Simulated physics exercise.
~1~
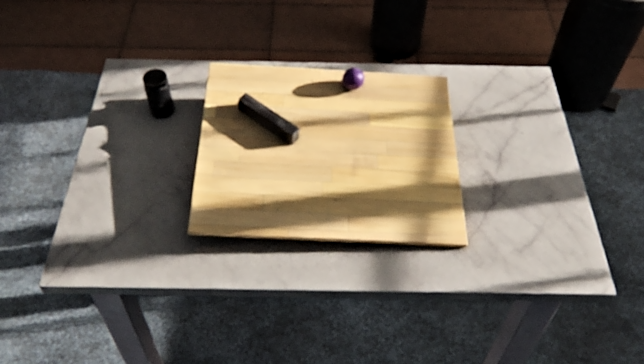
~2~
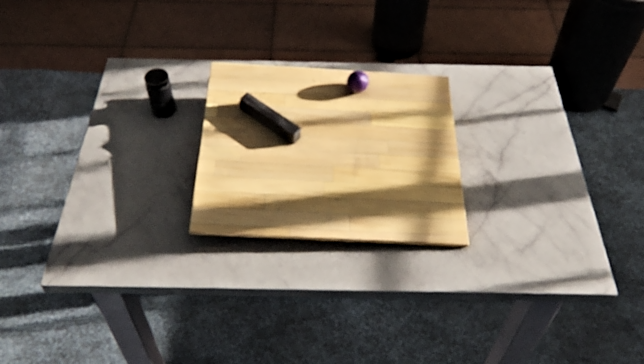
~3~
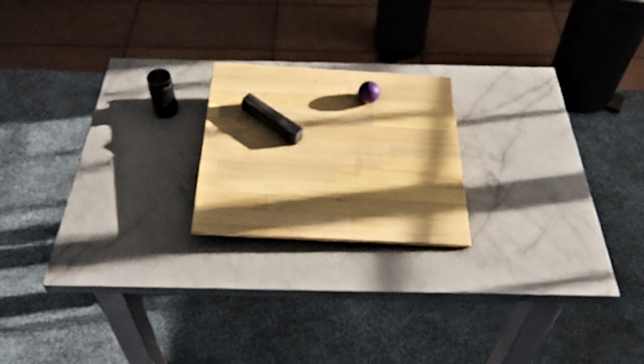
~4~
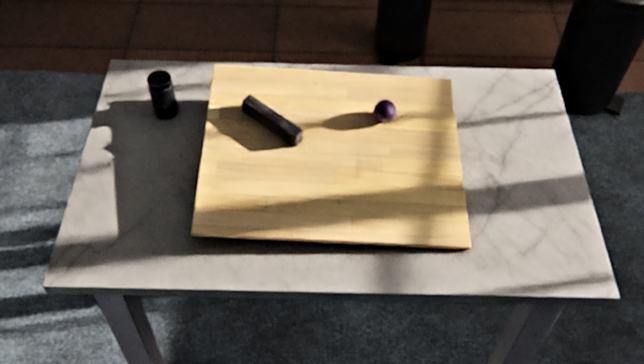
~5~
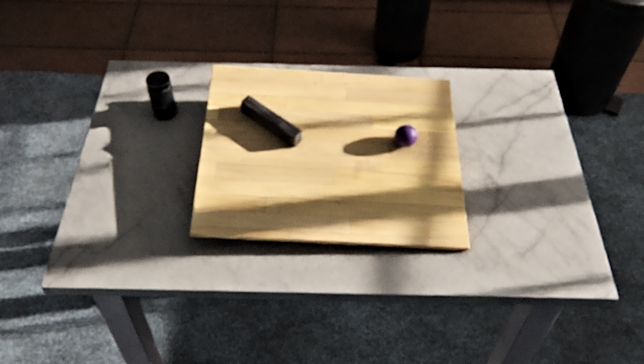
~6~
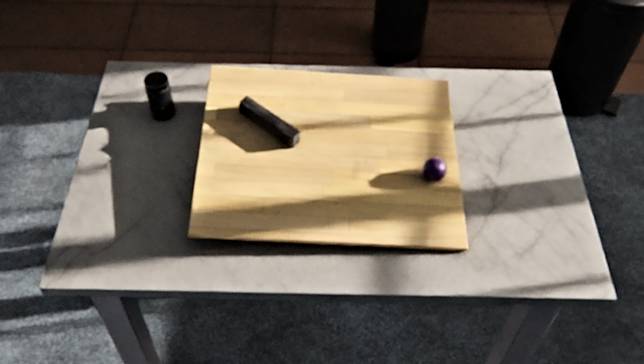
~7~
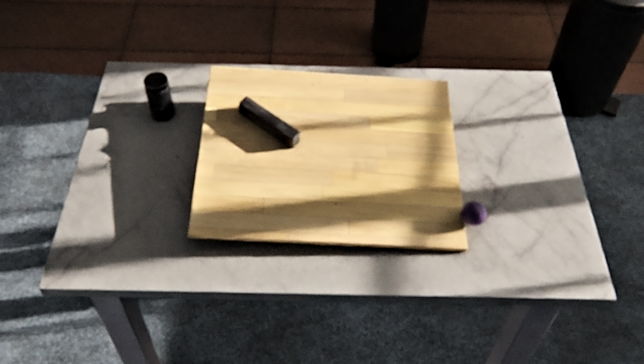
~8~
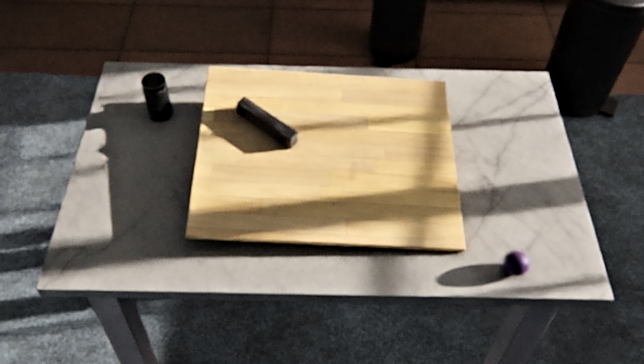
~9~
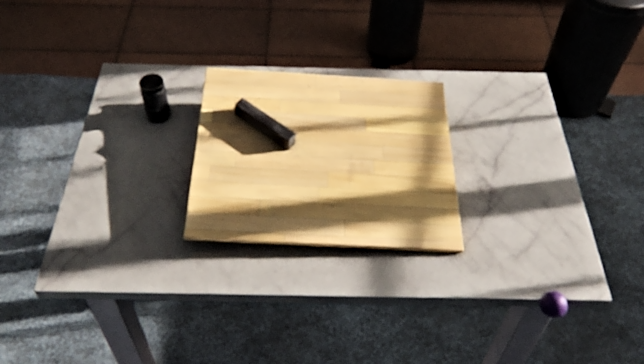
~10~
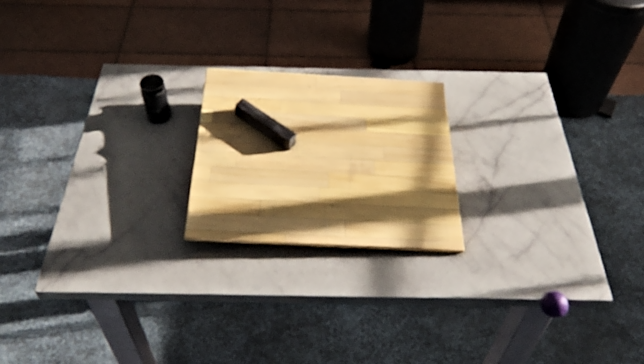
Purple ball rolling down a tilted wooden board, leaving over its right edge and ending at the marble table's near right corner.
